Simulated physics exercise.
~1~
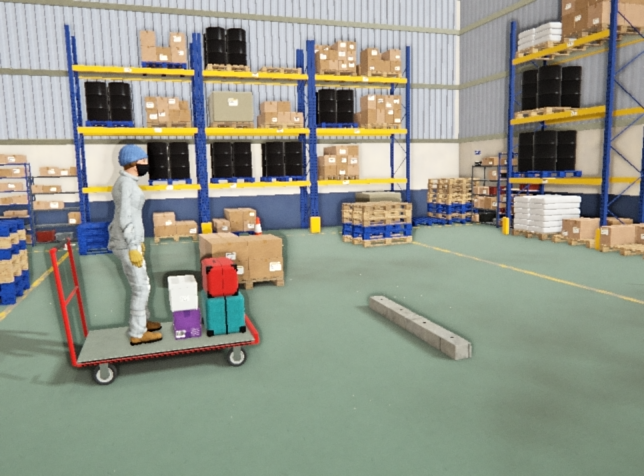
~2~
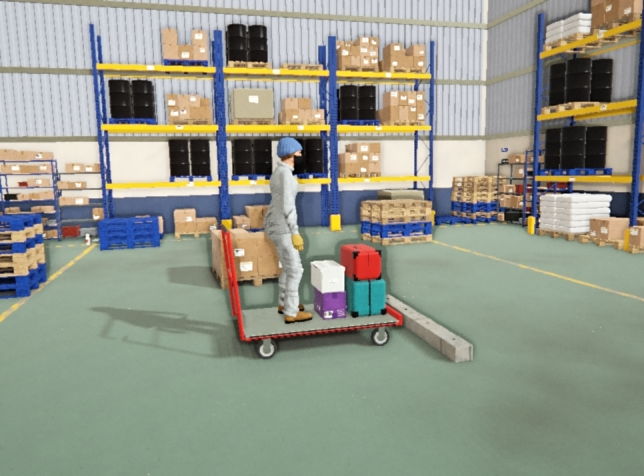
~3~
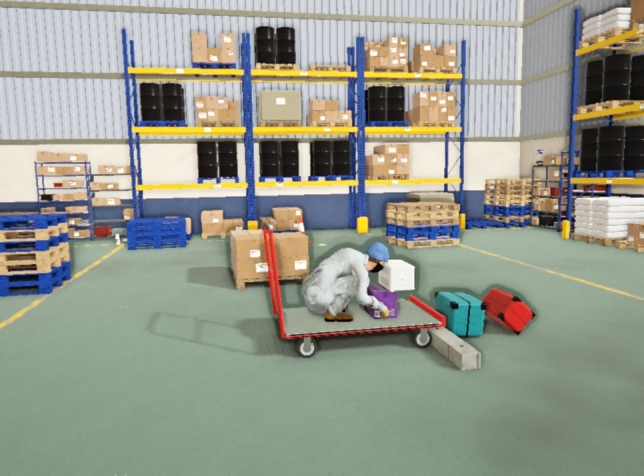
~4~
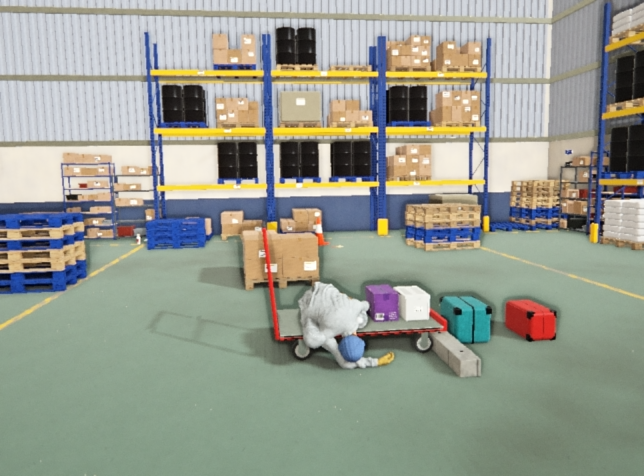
A worker in a blue cap riding a flat trolley rolled right into a concrete kerb, and the red and teal suitcases tumbled off past it, while the purple carton and white tote stayed aboard and the worker crumpled, head and arms hanging over the near side.
